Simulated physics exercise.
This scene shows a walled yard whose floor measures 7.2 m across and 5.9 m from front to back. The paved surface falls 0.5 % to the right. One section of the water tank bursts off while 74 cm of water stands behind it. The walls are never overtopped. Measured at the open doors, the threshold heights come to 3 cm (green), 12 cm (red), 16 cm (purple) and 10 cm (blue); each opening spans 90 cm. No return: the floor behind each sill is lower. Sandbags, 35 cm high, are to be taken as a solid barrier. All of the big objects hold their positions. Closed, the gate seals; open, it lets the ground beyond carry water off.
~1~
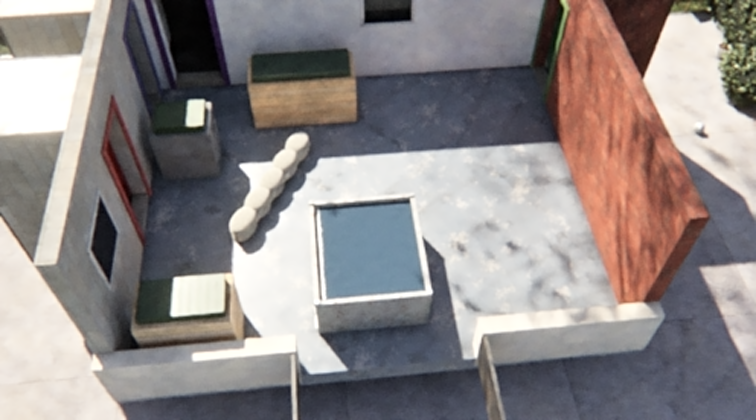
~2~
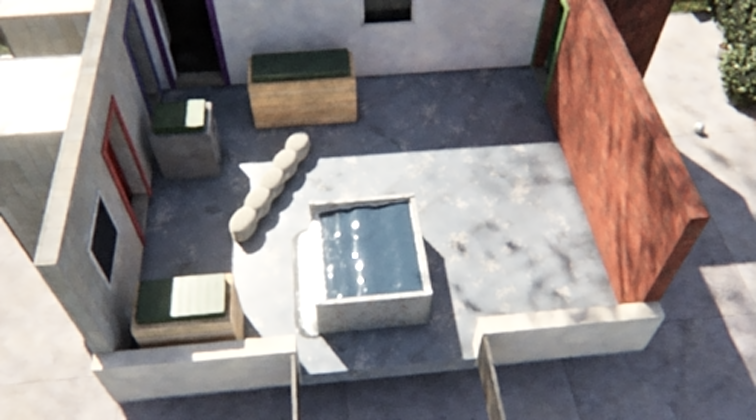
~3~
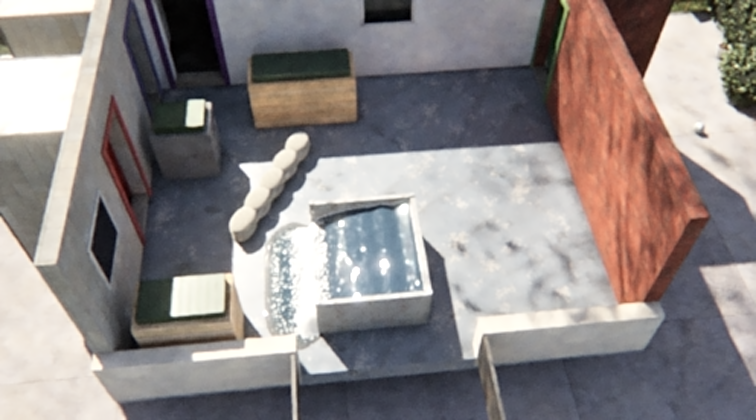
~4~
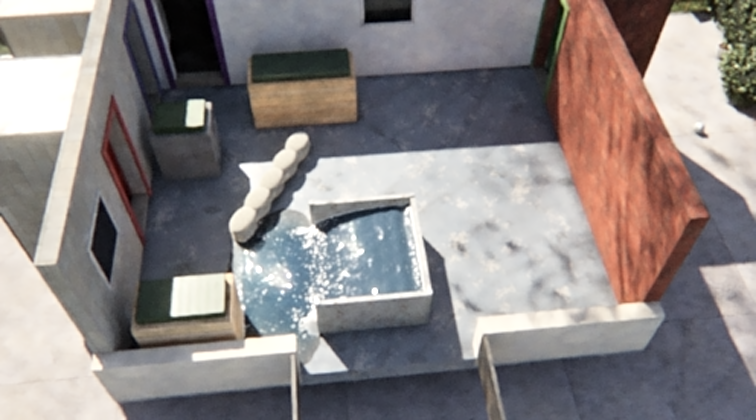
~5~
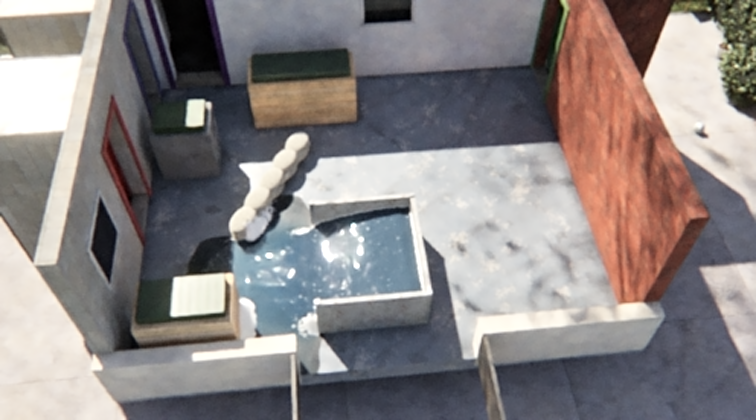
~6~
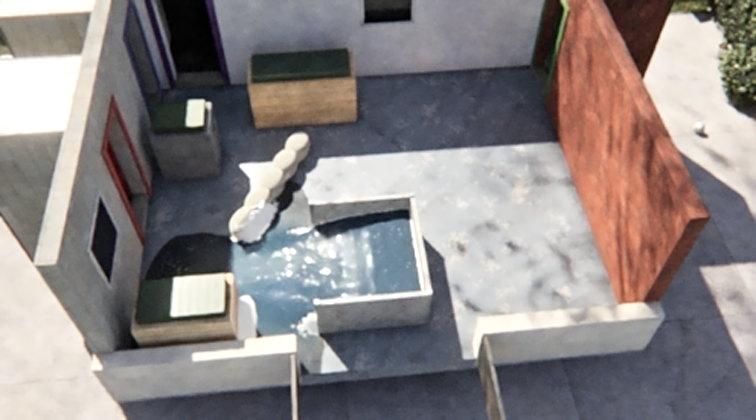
We see a walled yard with a square tank of still water; its left side opens and water pours out, spreading left across the paving around a low wooden box and reaching a row of pale rounded shapes.
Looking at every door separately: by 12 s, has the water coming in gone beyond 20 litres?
At the green door it looks set to land over the limit; at the red door it looks set to land over the limit; at the purple door it looks set to land under the limit; at the blue door it looks set to land under the limit.
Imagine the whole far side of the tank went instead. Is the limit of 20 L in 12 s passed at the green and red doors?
Checking each door against the limit: Green tops it, red does not exceed it.
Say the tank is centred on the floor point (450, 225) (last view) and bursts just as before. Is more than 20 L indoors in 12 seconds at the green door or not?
Then, at green, it's too much.
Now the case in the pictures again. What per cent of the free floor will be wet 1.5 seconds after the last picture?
I'd guess around 30 %.
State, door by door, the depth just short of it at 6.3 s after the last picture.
Depths: Green door 3 cm, red door 7 cm, purple door 7 cm, blue door 8 cm.
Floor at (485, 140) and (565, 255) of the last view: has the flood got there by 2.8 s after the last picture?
I'd call them spared and then spared.
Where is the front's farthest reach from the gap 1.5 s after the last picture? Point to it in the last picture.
Near (160, 113).
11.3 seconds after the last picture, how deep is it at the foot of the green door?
I'd put it at around 5.5 cm deep.
Then, 0.7 s after the last picture water covers 20 % of the floor and is deepest (48 cm) near (152, 276); green door not reached, red door 14 cm at the sill, 1 L in, purple door not reached, blue door not reached.
Then, 1.5 s after the last picture water covers 30 % of the floor and is deepest (51 cm) near (132, 351); green door not reached, red door 18 cm at the sill, 11 L in, purple door not reached, blue door 3 cm at the sill, 0 L in.
Then, 2.8 s after the last picture water covers 50 % of the floor and is deepest (26 cm) near (173, 186); green door not reached, red door 14 cm at the sill, 27 L in, purple door 13 cm at the sill, 0 L in, blue door 5 cm at the sill, 0 L in.
Then, 6.3 s after the last picture water covers 70 % of the floor and is deepest (13 cm) near (161, 100); green door 3 cm at the sill, 0 L in, red door 7 cm at the sill, 44 L in, purple door 7 cm at the sill, 1 L in, blue door 8 cm at the sill, 0 L in.
Then, 11.3 s after the last picture water covers 85 % of the floor and is deepest (8 cm) near (258, 230); green door 6 cm at the sill, 76 L in, red door 6 cm at the sill, 44 L in, purple door 4 cm at the sill, 1 L in, blue door 4 cm at the sill, 1 L in.
